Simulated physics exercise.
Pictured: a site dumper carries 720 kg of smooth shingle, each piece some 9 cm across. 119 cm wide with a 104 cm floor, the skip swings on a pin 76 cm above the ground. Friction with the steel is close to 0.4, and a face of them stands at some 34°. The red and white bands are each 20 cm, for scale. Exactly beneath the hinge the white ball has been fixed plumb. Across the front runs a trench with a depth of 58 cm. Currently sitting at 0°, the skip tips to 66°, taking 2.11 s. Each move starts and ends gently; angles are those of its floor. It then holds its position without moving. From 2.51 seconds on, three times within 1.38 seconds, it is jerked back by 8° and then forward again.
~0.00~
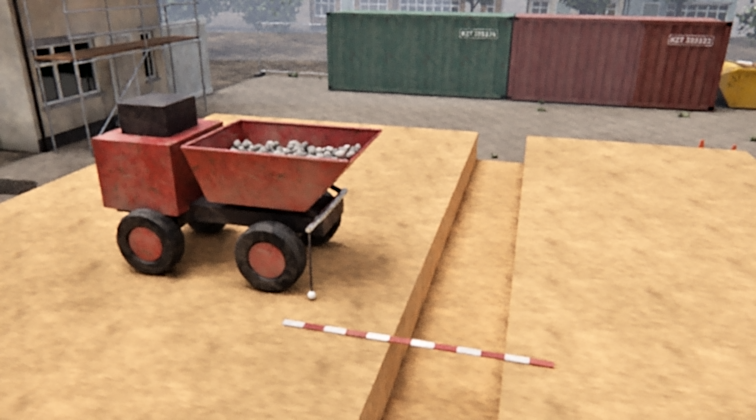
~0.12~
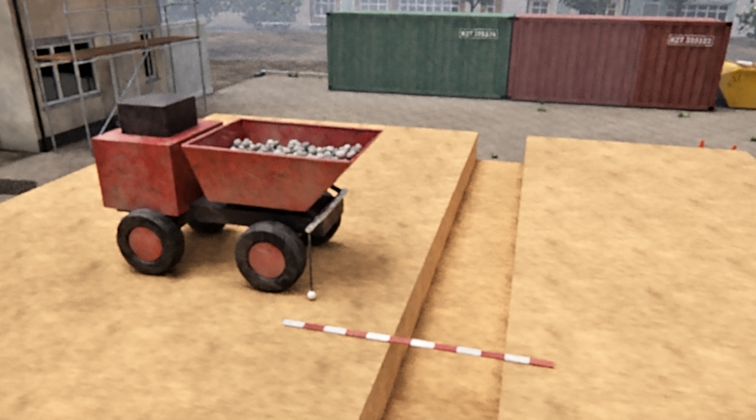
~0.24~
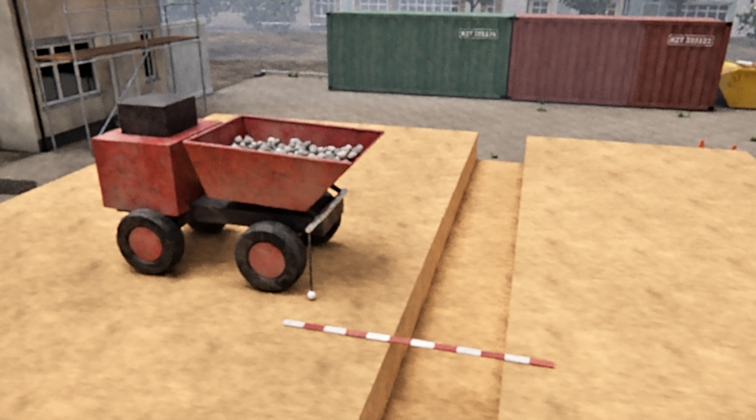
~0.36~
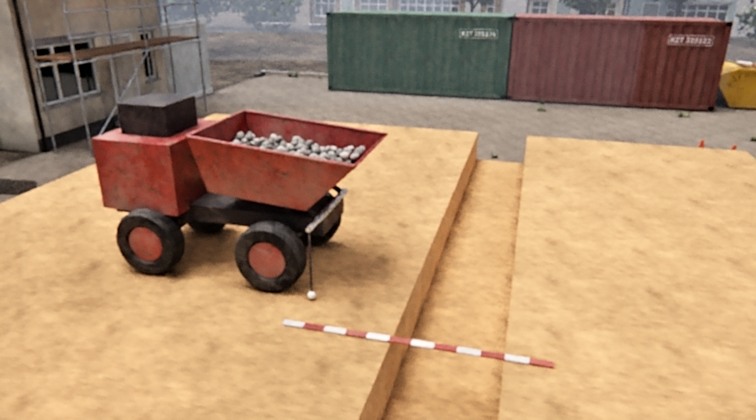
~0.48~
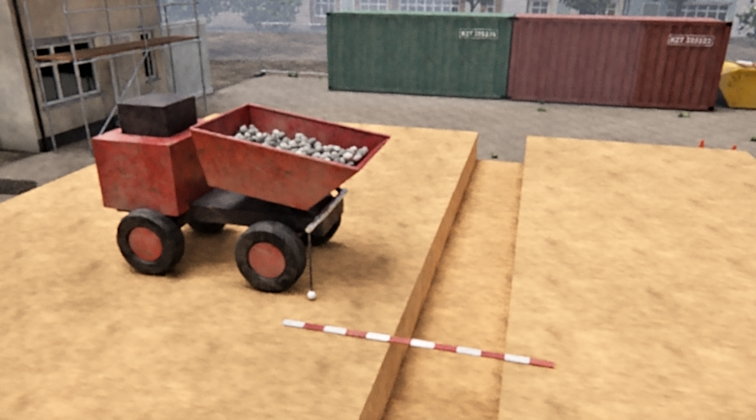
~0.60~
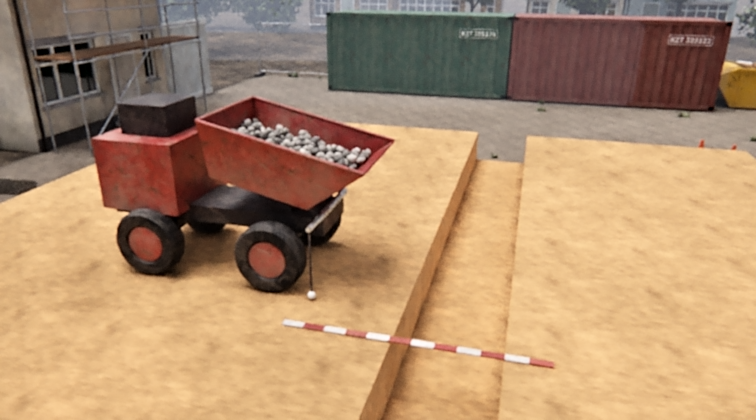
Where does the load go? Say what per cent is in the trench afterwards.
About 100 per cent.
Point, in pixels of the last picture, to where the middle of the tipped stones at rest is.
In the last view, about (464, 326).
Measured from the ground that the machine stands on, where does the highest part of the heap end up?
Some 18 cm below that level.
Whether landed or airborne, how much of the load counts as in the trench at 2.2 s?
By then, around 40 percent.
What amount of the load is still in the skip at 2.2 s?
Roughly 60 per cent is still inside.
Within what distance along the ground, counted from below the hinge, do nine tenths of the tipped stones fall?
Around 180 cm ahead of the hinge.
After 1.6 s the floor is at 56°; 100 % in the skip; the foremost stones are at (398, 196).
After 2.2 s the floor is at 66°; 59 % in the skip, 2 % short of the trench, 39 % in the trench; the foremost stones are at (484, 344).
After 4.3 s the floor is at 66°; 0 % in the skip, 100 % in the trench; the foremost stones are at (505, 330).
After 7.1 s the floor is at 66°; 0 % in the skip, 100 % in the trench; the foremost stones are at (505, 330).
